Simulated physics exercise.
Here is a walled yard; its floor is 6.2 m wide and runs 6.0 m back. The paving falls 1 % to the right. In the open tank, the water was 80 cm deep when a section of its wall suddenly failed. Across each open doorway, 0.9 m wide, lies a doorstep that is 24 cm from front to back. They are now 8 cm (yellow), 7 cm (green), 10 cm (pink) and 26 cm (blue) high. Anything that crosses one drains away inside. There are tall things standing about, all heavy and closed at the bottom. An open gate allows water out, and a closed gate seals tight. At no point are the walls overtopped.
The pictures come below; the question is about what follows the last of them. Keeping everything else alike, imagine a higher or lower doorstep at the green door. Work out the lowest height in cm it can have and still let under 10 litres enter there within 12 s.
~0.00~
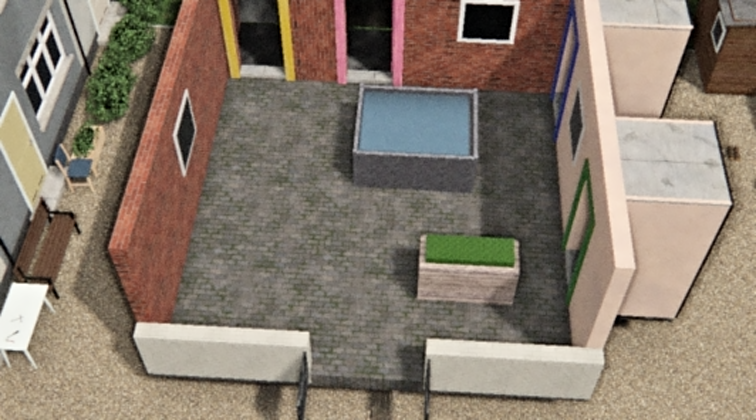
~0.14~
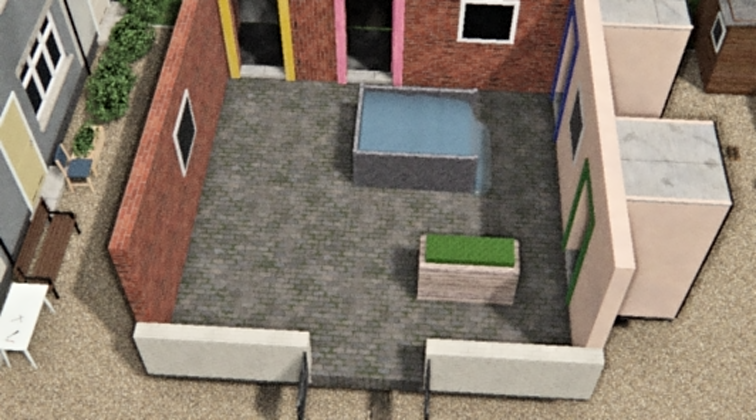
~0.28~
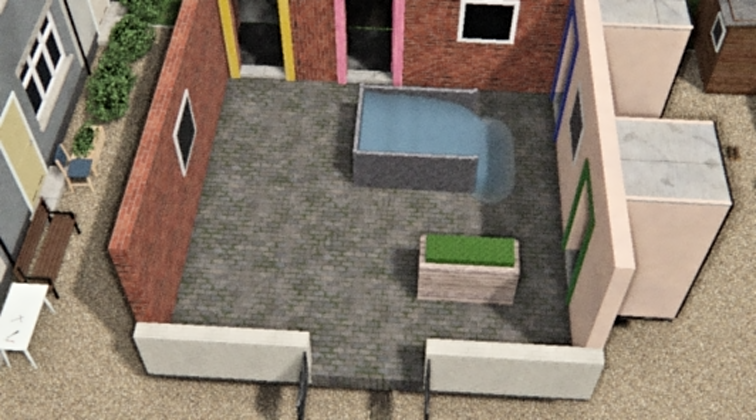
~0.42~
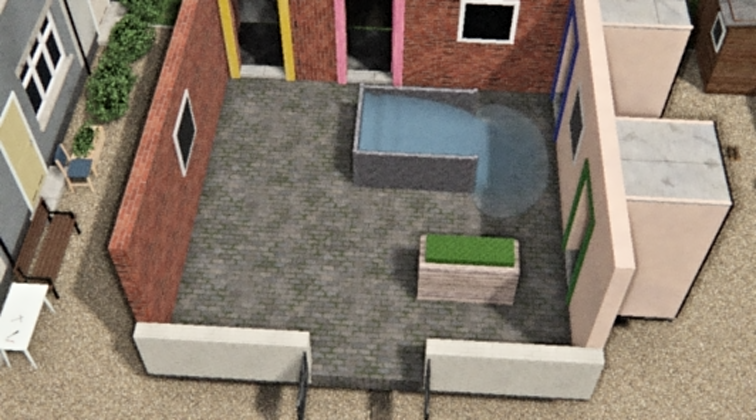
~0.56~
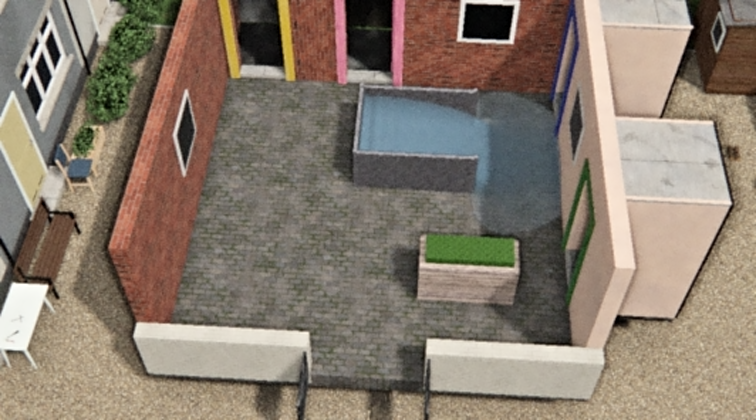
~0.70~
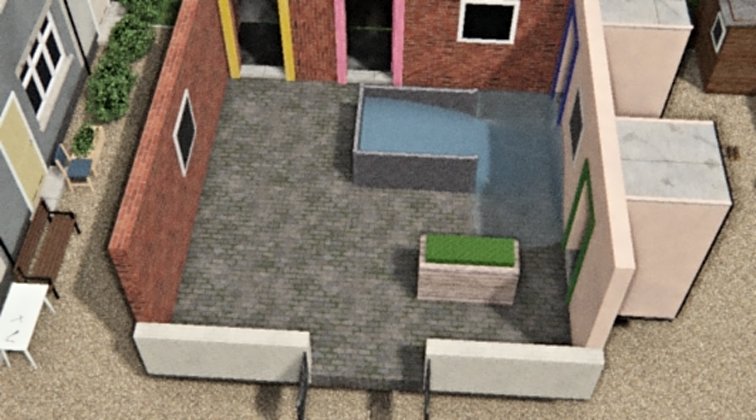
The lowest such height is roughly 11 cm.
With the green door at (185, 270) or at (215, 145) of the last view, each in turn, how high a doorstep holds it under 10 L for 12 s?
In turn: About 9.5 cm, about 5.5 cm.
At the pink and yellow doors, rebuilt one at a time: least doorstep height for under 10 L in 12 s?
About 5.0 cm at pink and about 12.5 cm at yellow.
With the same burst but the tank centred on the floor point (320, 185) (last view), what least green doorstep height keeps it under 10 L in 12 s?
You'd need some 31 cm.
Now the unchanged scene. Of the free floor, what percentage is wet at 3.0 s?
I'd say near 45 percent is wet.
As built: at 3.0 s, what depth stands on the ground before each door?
In cm: Yellow 0, green 10, pink 5, blue 29.
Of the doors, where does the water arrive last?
The answer is the yellow door.
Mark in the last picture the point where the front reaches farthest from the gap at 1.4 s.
At about (567, 334).
After 1.4 s water covers 20 % of the floor, deepest (55 cm) near (550, 102); 11 cm at the green door, 0 litres in over its 7 cm doorstep.
After 3.0 s water covers 45 % of the floor, deepest (34 cm) near (546, 374); 10 cm at the green door, 18 litres in over its 7 cm doorstep.
After 12.0 s water covers 100 % of the floor, deepest (10 cm) near (496, 263); 7 cm at the green door, 51 litres in over its 7 cm doorstep.
At the green door as built, the water arrived by 1.0 s and peaked near 13 cm at 1.6 s.
Run again over the same 12 s with other heights there, 23 litres in over 9 cm, 6 litres over 12 cm. The limit of 10 litres is kept from about 11 cm up.
